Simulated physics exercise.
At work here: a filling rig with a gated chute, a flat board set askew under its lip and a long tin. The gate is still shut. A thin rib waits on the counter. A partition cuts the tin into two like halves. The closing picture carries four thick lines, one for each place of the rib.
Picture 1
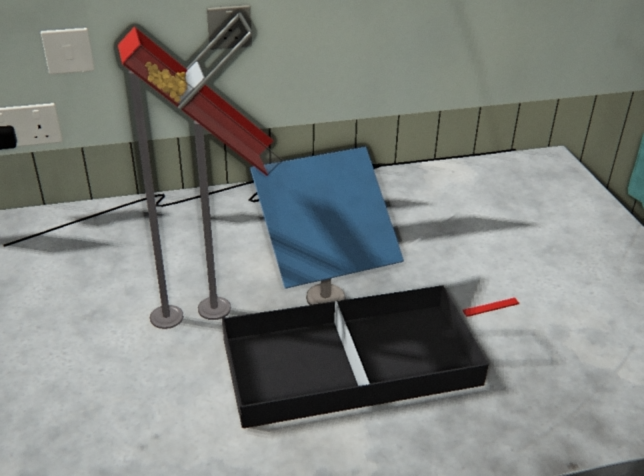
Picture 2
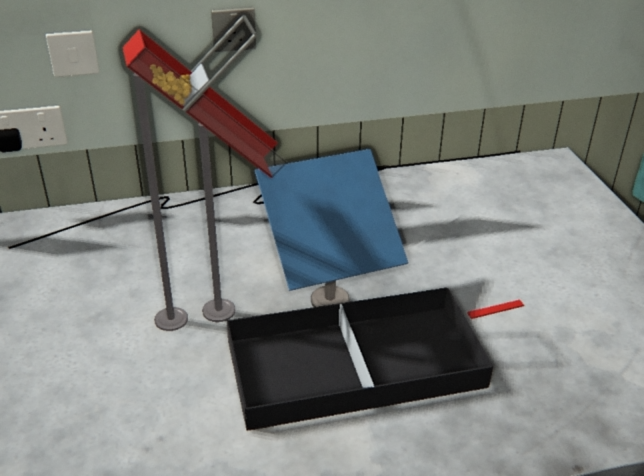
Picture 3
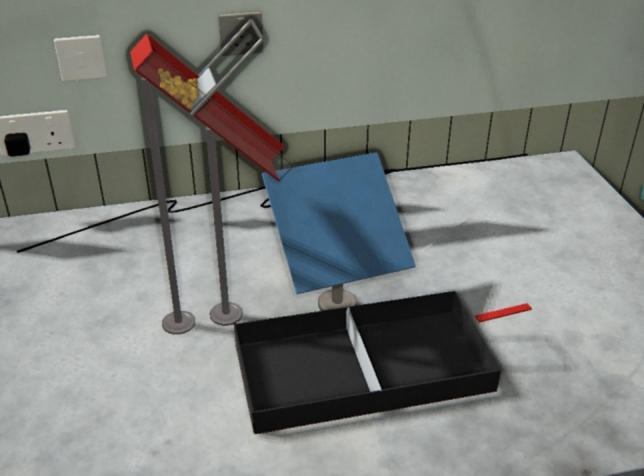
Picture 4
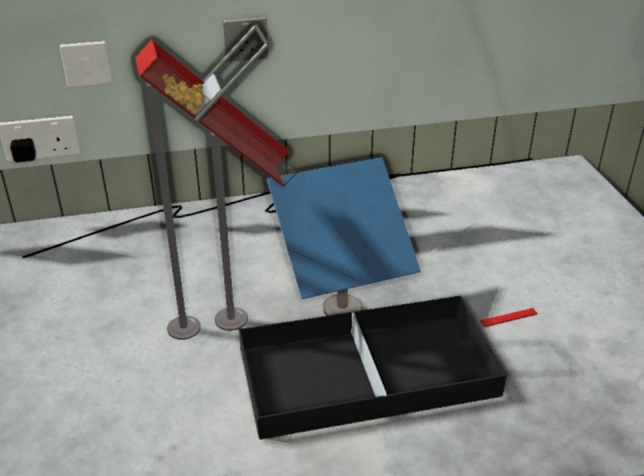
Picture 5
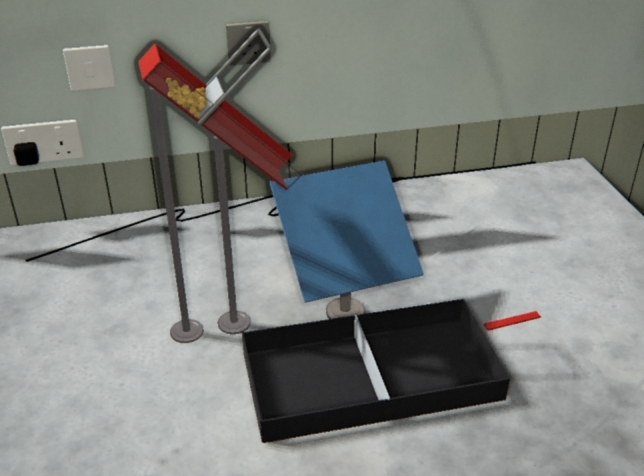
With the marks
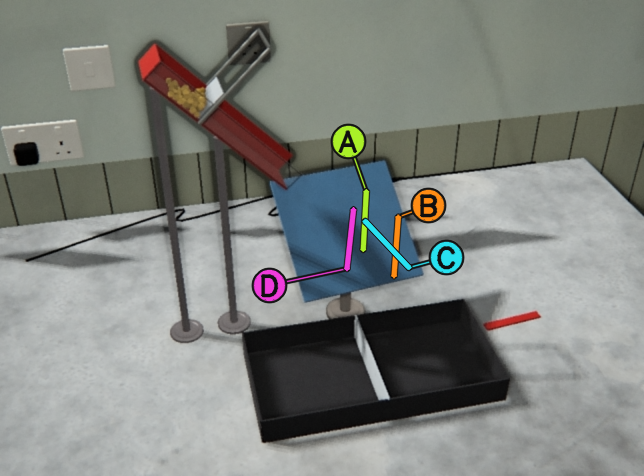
A red chute holding puffed corn balls behind a closed gate stands above a tilted blue board and divided black tin, the view shifting slightly.
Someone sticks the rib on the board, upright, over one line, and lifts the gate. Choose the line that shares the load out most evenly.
Take A.
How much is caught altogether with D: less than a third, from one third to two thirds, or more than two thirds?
More than two thirds.
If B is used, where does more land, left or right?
Right.
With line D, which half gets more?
Left.
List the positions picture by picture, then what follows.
The first frame shows load behind the gate near (172, 81), puffed corn balls; lip of the chute near (263, 165), sloping fairly steeply.
The second frame shows middle of the board near (332, 216), tilted fairly steeply; middle of its low edge near (351, 276); of its high edge near (314, 159).
The third frame shows front corners of the tin near (253, 412) and (500, 370); front end of its middle wall near (381, 390); gate still shut near (209, 81).
The fourth frame shows middle of the load near (188, 93); lip near (279, 176).
The fifth frame shows middle of the load near (191, 97); lip near (282, 180).
On the marked copy, line A from (366, 191) to (363, 249); line B from (398, 217) to (394, 275); line C from (365, 221) to (408, 267); line D from (353, 209) to (347, 268).
For line A, of what is caught, close to half in the left half, close to half in the right.
For line B, of what is caught, a small share in the left half, all but a few in the right.
For line C, of what is caught, a small share in the left half, all but a few in the right.
For line D, of what is caught, all but a few in the left half, a small share in the right.
